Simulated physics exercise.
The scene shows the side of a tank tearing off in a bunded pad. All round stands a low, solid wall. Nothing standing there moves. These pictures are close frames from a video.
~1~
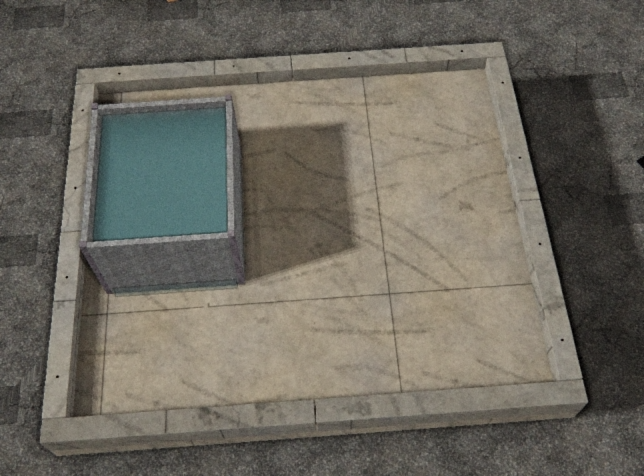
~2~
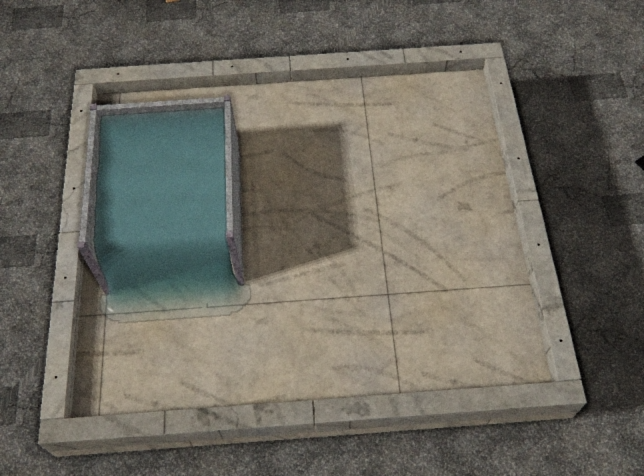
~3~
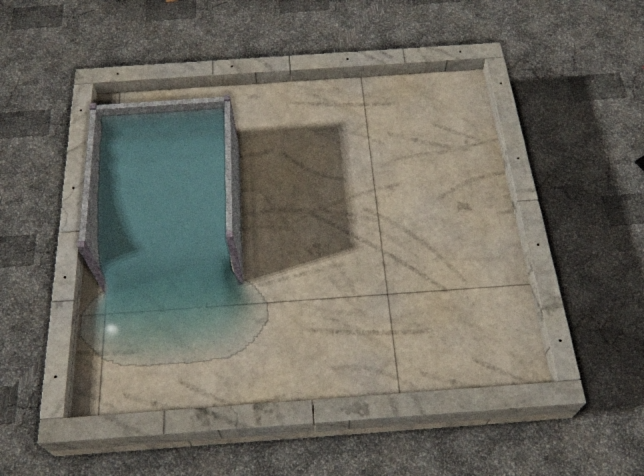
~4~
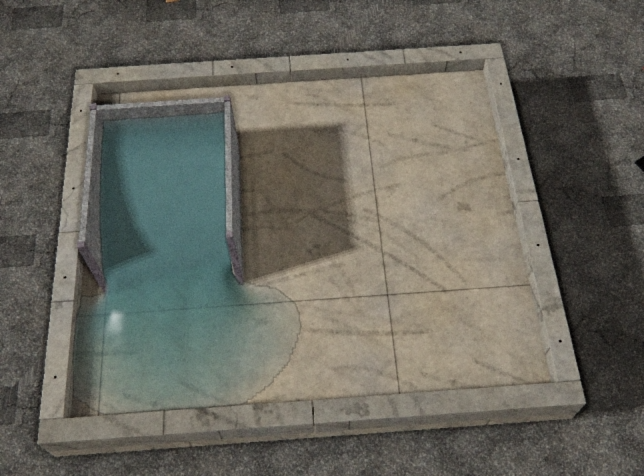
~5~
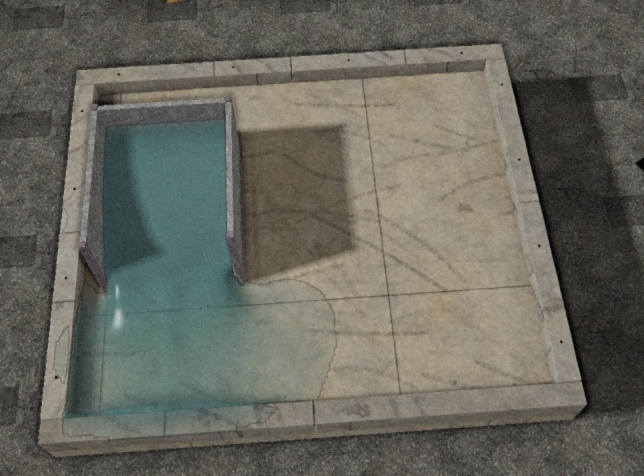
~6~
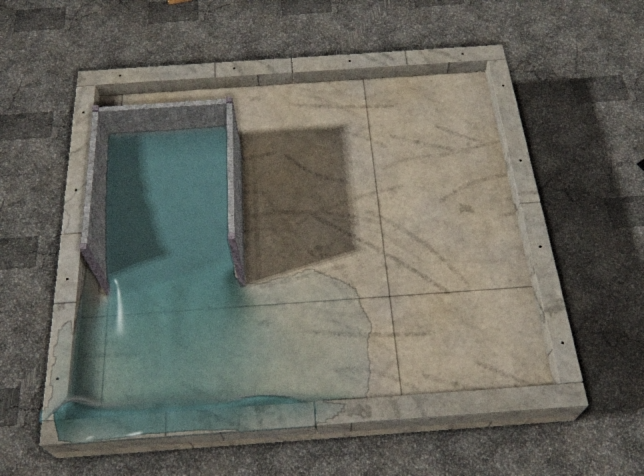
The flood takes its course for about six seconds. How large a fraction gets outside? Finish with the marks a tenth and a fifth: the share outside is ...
The share outside is above a fifth.
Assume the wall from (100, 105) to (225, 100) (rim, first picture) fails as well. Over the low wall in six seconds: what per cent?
About 44 %.
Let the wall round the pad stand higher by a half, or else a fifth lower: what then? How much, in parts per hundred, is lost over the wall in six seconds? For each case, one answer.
Around 18 percent for the first try and around 50 percent for the second, I'd say.
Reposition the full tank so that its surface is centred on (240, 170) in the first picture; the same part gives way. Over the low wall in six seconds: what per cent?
Observed share: Around 38 %.
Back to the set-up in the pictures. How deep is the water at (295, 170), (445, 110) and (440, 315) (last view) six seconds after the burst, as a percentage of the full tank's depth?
The three come to some 4, 14 and 10 per cent respectively.
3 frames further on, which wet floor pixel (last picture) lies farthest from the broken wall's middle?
Front's tip: Near (508, 392).
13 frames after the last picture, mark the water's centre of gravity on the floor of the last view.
I'd say near (241, 315).
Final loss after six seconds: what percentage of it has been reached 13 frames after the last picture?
About 95 per cent.
A moment on, water covers 25 % of the floor; the low wall has let 9 % over.
Next, water covers 30 % of the floor; the low wall has let 18 % over.
Then, water covers 45 % of the floor; the low wall has let 35 % over.
Later, water covers 60 % of the floor; the low wall has let 37 % over.
In the end, water covers 75 % of the floor; the low wall has let 37 % over.
